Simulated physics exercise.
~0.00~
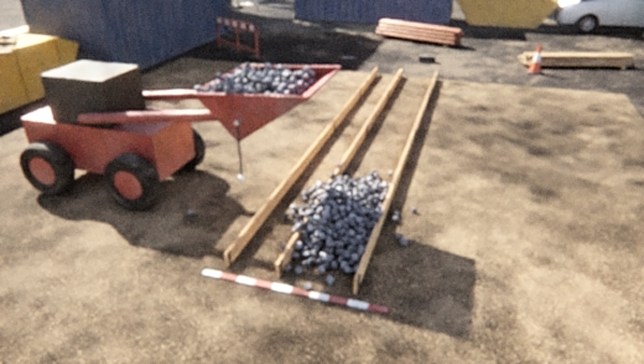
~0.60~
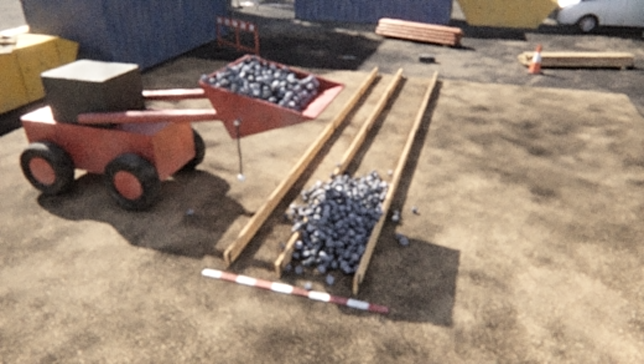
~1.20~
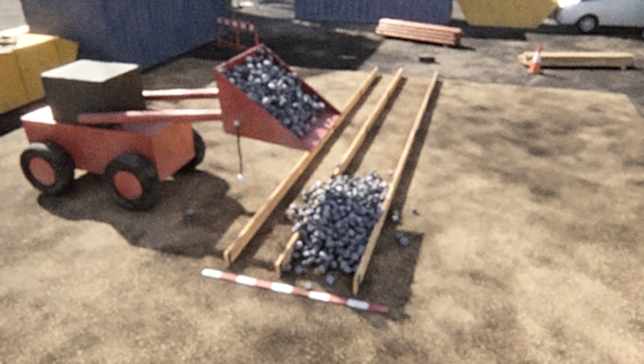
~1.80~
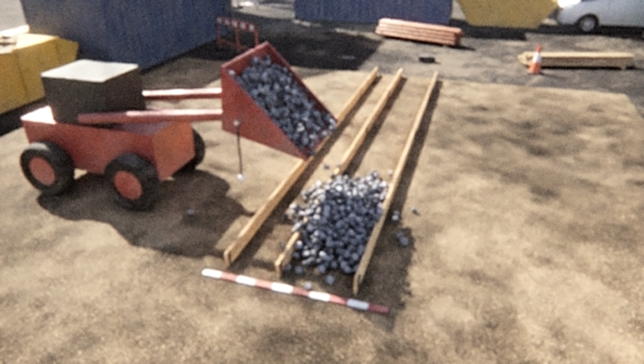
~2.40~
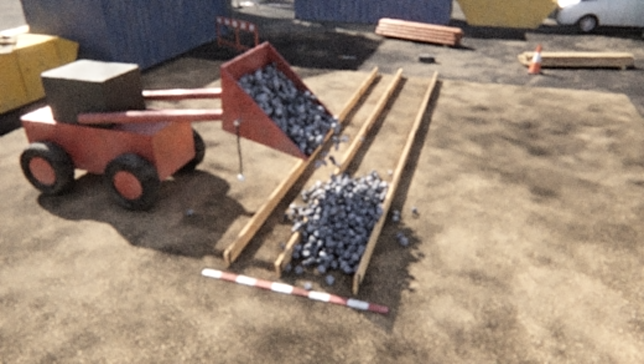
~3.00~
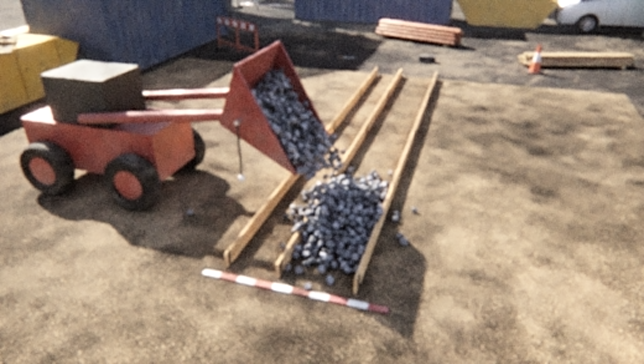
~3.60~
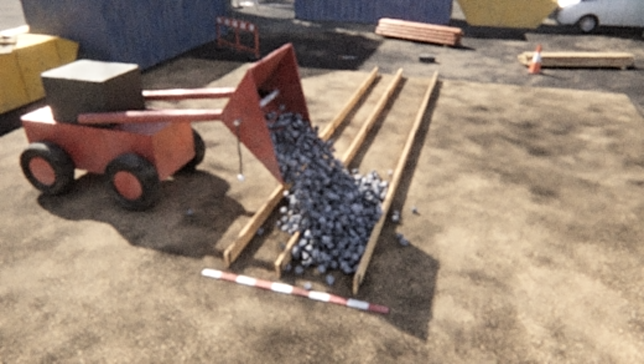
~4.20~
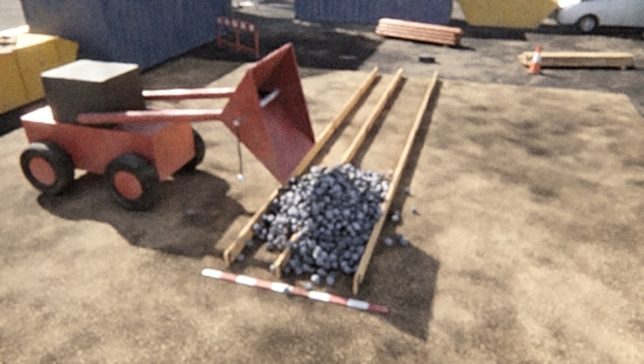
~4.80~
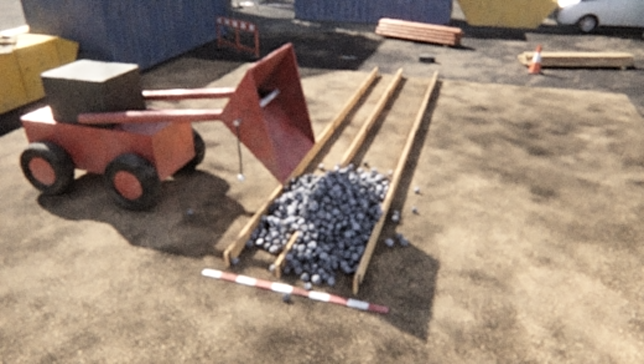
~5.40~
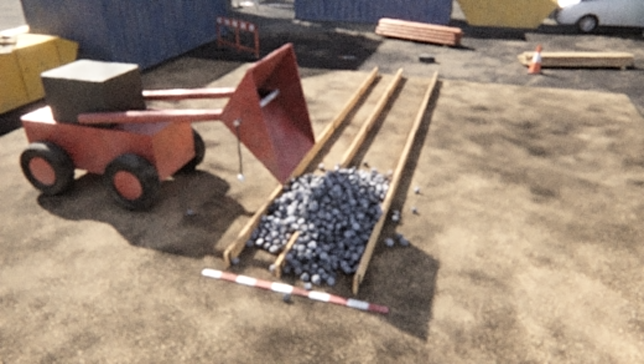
A red loader tipped its raised bucket of grey stones partway, paused, then tilted it steeply so they slid onto the pile already lying between three wooden boards, leaving the bucket empty and a bigger heap spread across both bays.
